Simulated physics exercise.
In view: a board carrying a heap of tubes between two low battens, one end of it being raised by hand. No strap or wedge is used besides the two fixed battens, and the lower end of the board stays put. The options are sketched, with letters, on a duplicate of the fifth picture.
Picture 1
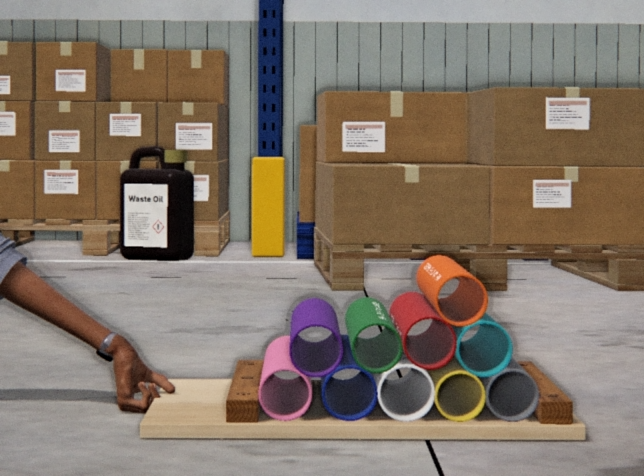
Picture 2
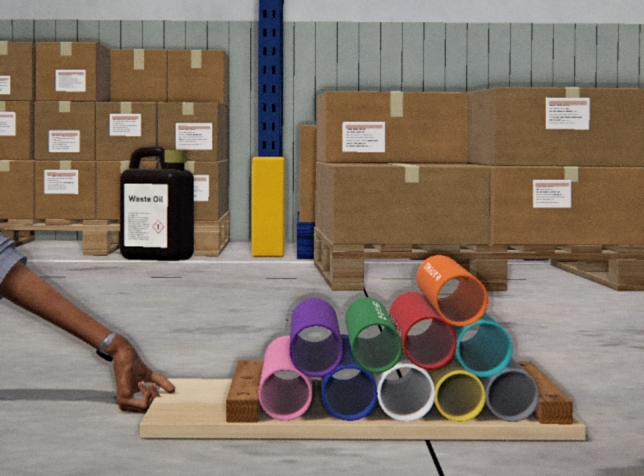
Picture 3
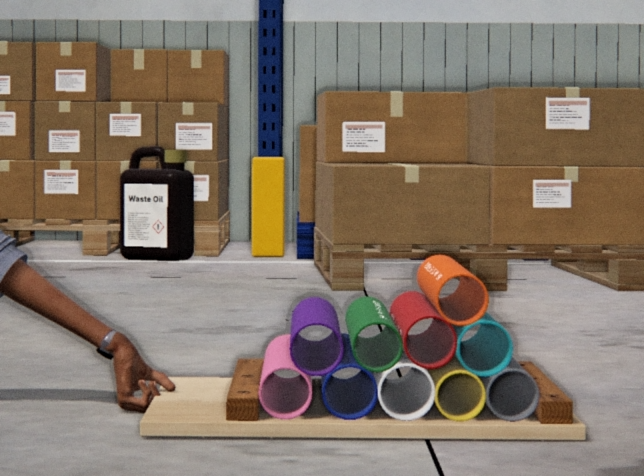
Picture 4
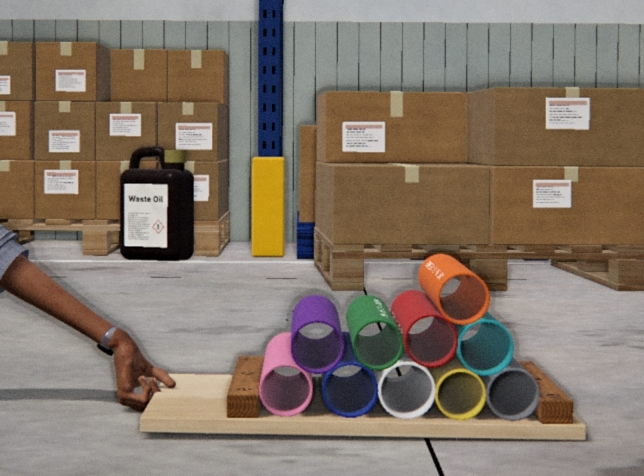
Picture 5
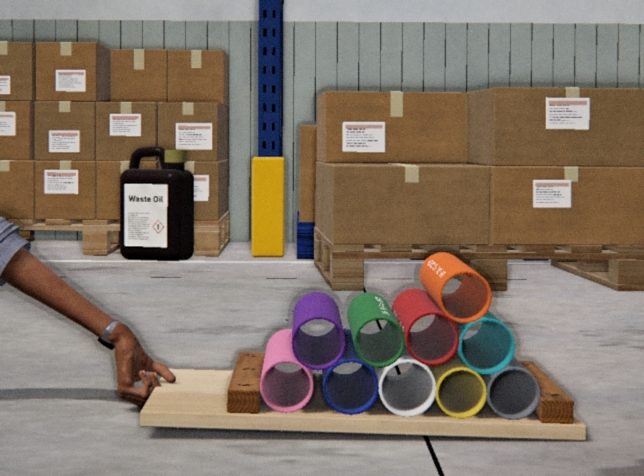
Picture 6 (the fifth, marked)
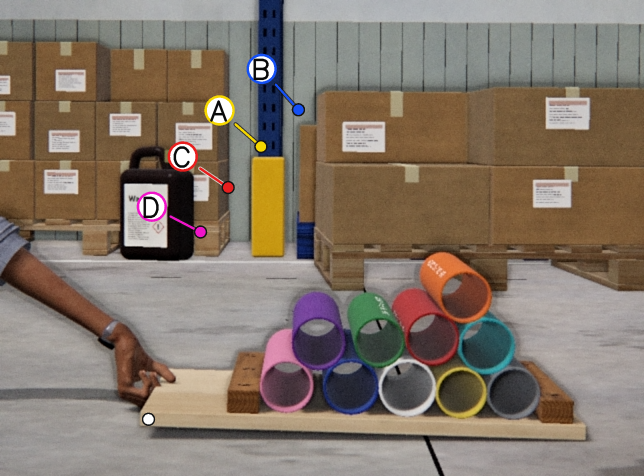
In a warehouse, seen level from the side by a still camera, cardboard boxes sit on pallets behind a black waste oil container and a yellow post. On the floor, a pale board carries stacked tubes between wooden battens: pink, blue, white, yellow and grey below, purple, green, red and turquoise above, orange on top. The hand at left, at first nearly still, slightly raises the board's left end, the tubes shifting barely with it.
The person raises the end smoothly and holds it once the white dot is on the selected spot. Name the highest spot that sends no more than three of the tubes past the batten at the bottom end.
D is the limit.
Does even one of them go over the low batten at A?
Yes.
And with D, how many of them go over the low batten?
With D, three.
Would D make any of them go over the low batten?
At D: Yes.
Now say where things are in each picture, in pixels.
Turquoise tube (484, 349); purple tube (316, 350); red tube (430, 343), in the first picture.
Red tube (430, 343); green tube (377, 348), in the second picture.
Board (359, 396); pink tube (285, 393); white tube (407, 392), in the third picture.
Board (359, 394); pink tube (286, 390); blue tube (350, 390), in the fourth picture.
Board (359, 391); pink tube (287, 387); blue tube (351, 387), in the fifth picture.
On the marked copy, A at (261, 146); B at (298, 110); C at (228, 187); D at (201, 232); the white dot at (148, 419).
Taking D. A third of the way, board at 16°.
Two thirds of the way, board at 27°.
When it is over, board at 27°, three over the low batten (turquoise, red, orange).
As for the rest, A five over the low batten; B five over the low batten; C five over the low batten.
